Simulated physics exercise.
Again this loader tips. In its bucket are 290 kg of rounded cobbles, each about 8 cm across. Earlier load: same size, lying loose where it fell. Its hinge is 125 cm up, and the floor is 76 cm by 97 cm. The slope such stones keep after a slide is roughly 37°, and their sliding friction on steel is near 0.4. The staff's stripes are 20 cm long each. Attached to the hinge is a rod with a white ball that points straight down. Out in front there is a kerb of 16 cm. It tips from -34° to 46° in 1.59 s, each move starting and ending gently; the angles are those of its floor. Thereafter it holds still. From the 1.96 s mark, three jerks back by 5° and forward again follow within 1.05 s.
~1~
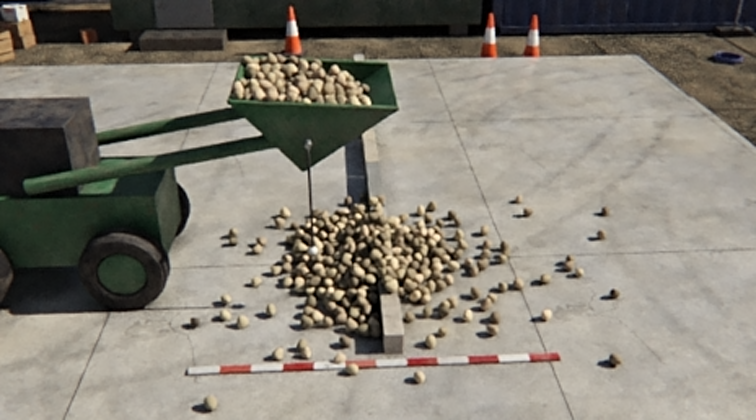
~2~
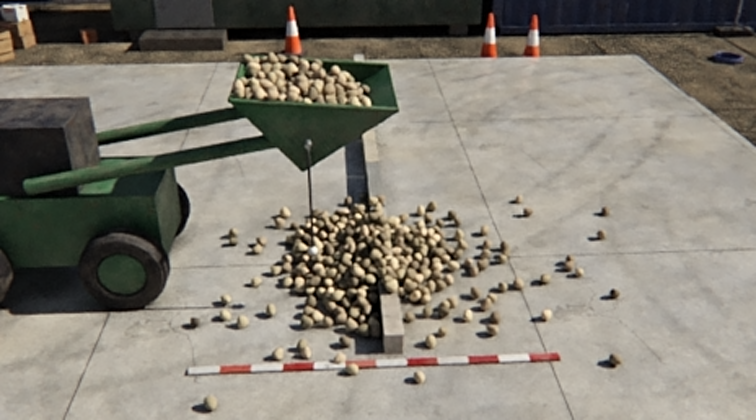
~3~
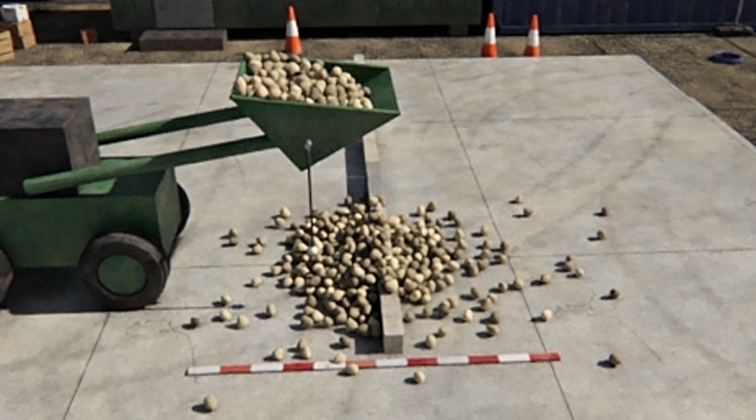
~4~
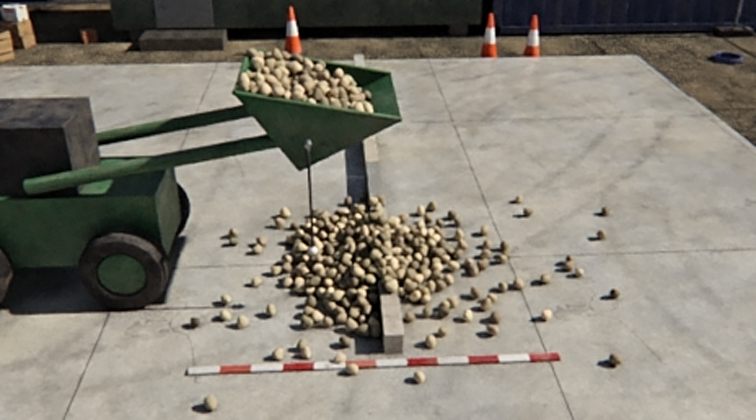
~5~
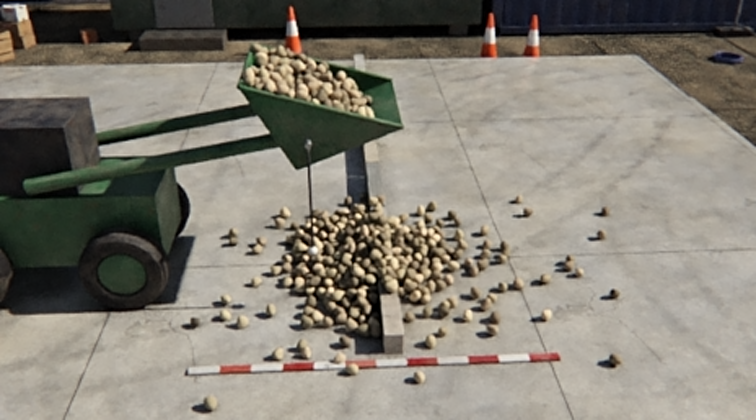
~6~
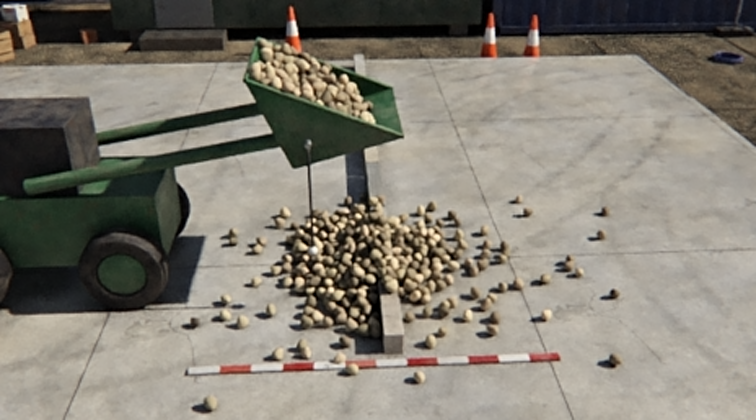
The green loader's bucket of rounded stones tilts slowly forward above a loose stone pile.
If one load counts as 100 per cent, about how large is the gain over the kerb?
Around 95 per cent.
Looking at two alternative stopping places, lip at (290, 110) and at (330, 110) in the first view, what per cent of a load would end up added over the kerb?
Near 0 in a hundred, then near 15 in a hundred.
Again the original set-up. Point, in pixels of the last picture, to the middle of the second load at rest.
Near (439, 253).
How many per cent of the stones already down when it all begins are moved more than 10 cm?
I'd say roughly 15 per cent of them.
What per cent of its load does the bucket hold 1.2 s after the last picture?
Around 15 in a hundred.
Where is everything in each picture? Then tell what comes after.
The first picture shows lip at (399, 109), floor tilted -34°, highest stones at (269, 68). The earlier load is highest near (375, 237), 26 cm above ground level, 74 % on this side of the kerb, 26 % over the kerb.
The second picture shows lip at (399, 110), floor tilted -33°, highest stones at (270, 67).
In the third picture, the bucket is at -31°, its lip at (400, 114); the top of the load is at (263, 65).
The fourth picture shows lip at (402, 120), floor tilted -27°, highest stones at (263, 63).
In the fifth picture, the bucket is at -22°, its lip at (403, 127); the top of the load is at (267, 59).
The sixth picture shows lip at (404, 137), floor tilted -16°, highest stones at (271, 53).
Then, 0.7 s after the last picture the floor is at 33°; in per cent of one load, 91 in the bucket, 81 on this side of the kerb, 28 over the kerb; the foremost stones are at (584, 259).
Then, 1.2 s after the last picture the floor is at 46°; in per cent of one load, 14 in the bucket, 96 on this side of the kerb, 90 over the kerb; the foremost stones are at (584, 259).
Then, 3.0 s after the last picture the floor is at 46°; in per cent of one load, 0 in the bucket, 79 on this side of the kerb, 121 over the kerb; the foremost stones are at (585, 240).
Then, 5.5 s after the last picture the floor is at 46°; in per cent of one load, 0 in the bucket, 79 on this side of the kerb, 121 over the kerb; the foremost stones are at (585, 240). Net gain over the kerb, 95.
